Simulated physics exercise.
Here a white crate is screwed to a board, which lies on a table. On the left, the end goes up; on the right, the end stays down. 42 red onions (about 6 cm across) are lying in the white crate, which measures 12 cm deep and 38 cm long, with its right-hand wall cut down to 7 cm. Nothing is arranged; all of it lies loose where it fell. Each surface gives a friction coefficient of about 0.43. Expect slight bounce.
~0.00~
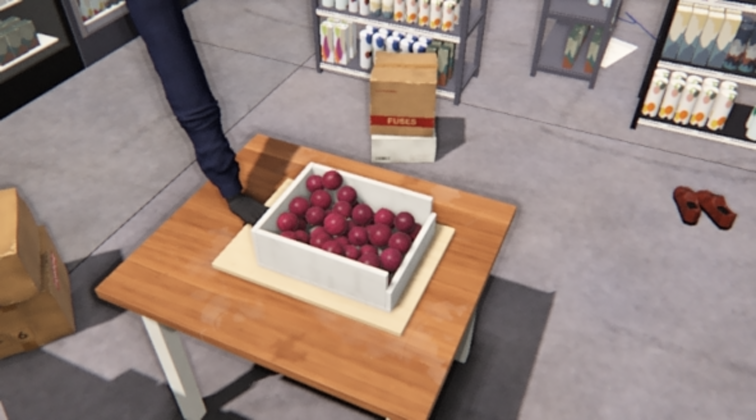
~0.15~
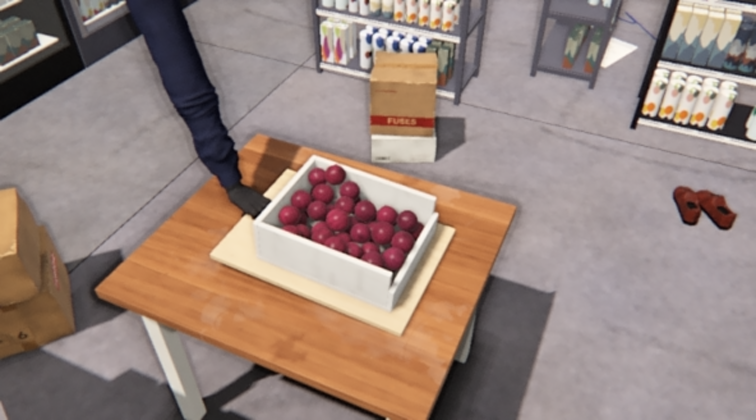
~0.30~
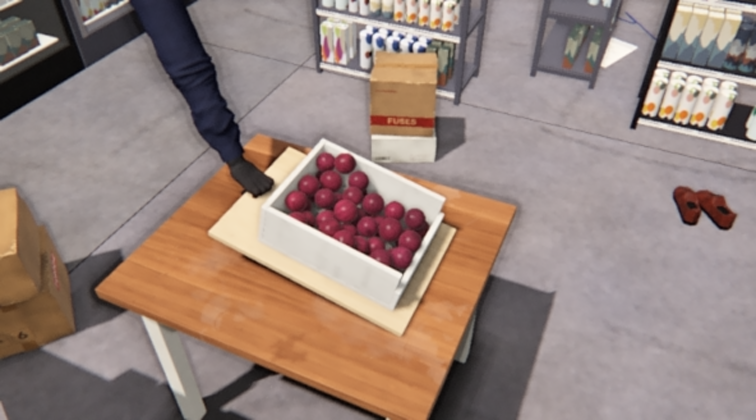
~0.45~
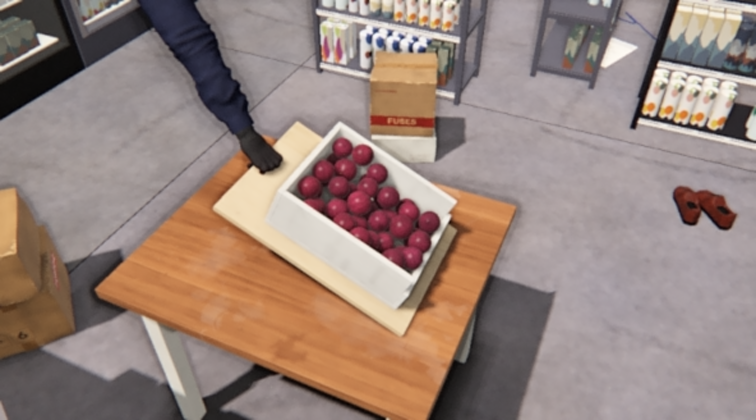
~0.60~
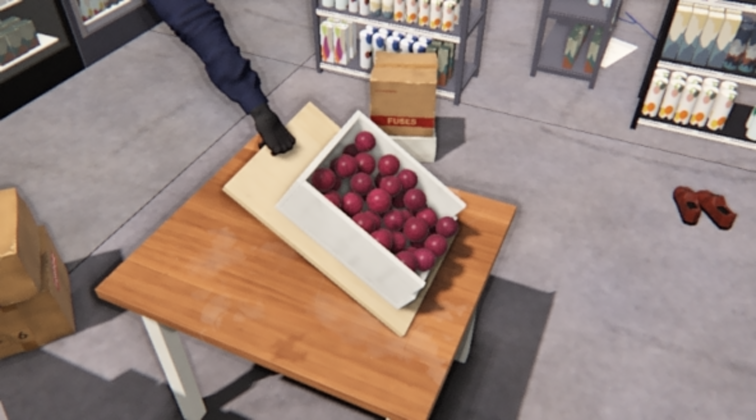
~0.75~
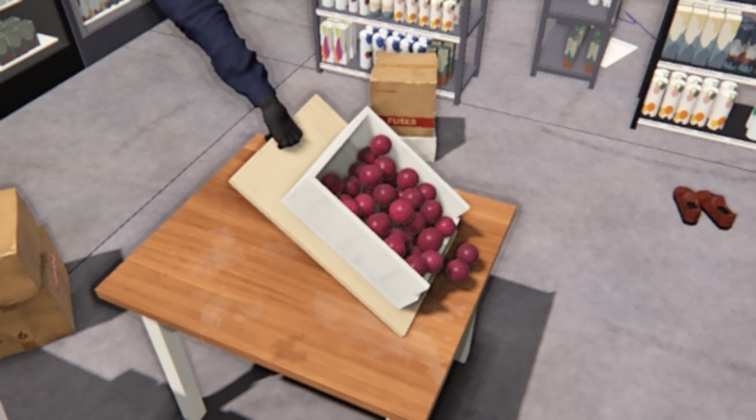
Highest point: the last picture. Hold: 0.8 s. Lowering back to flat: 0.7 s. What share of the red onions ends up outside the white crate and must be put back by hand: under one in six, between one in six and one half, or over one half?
Most likely the spill will come to a sixth up to half of the pieces.
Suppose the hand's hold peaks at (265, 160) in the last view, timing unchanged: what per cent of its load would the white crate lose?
The white crate would shed 10 percent of its load.
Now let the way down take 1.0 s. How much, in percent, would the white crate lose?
That would cost the white crate 40 per cent of its load.
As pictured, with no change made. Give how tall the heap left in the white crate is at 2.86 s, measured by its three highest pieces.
I'd say some 10 cm high.
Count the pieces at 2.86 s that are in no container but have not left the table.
Estimated count: 5.
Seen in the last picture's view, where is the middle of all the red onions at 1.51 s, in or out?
(420, 246).
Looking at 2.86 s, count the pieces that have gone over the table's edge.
I'd put the number around 12.
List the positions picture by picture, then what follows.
In the first frame (places track the rim corner closest to us here), white crate (387, 275); tipped 0°; all still inside.
In the second frame, white crate (391, 275); tipped 4°.
In the third frame, white crate (401, 276); tipped 13°.
In the fourth frame, white crate (414, 280); tipped 25°.
In the fifth frame, white crate (424, 285); tipped 34°.
In the sixth frame, white crate (429, 287); tipped 38°; 2 out, the lowest onion at (468, 255).
After 1.09 s, tilt 38°; the white crate is down by 8 of 42.
After 1.51 s, tilt 38°; the white crate is down by 17 of 42.
After 2.10 s, tilt 4°; the white crate is down by 17 of 42.
Outcome (at 2.86 s), the white crate is down by 17 of 42. Asked share, 17 of 42, 40 per cent.
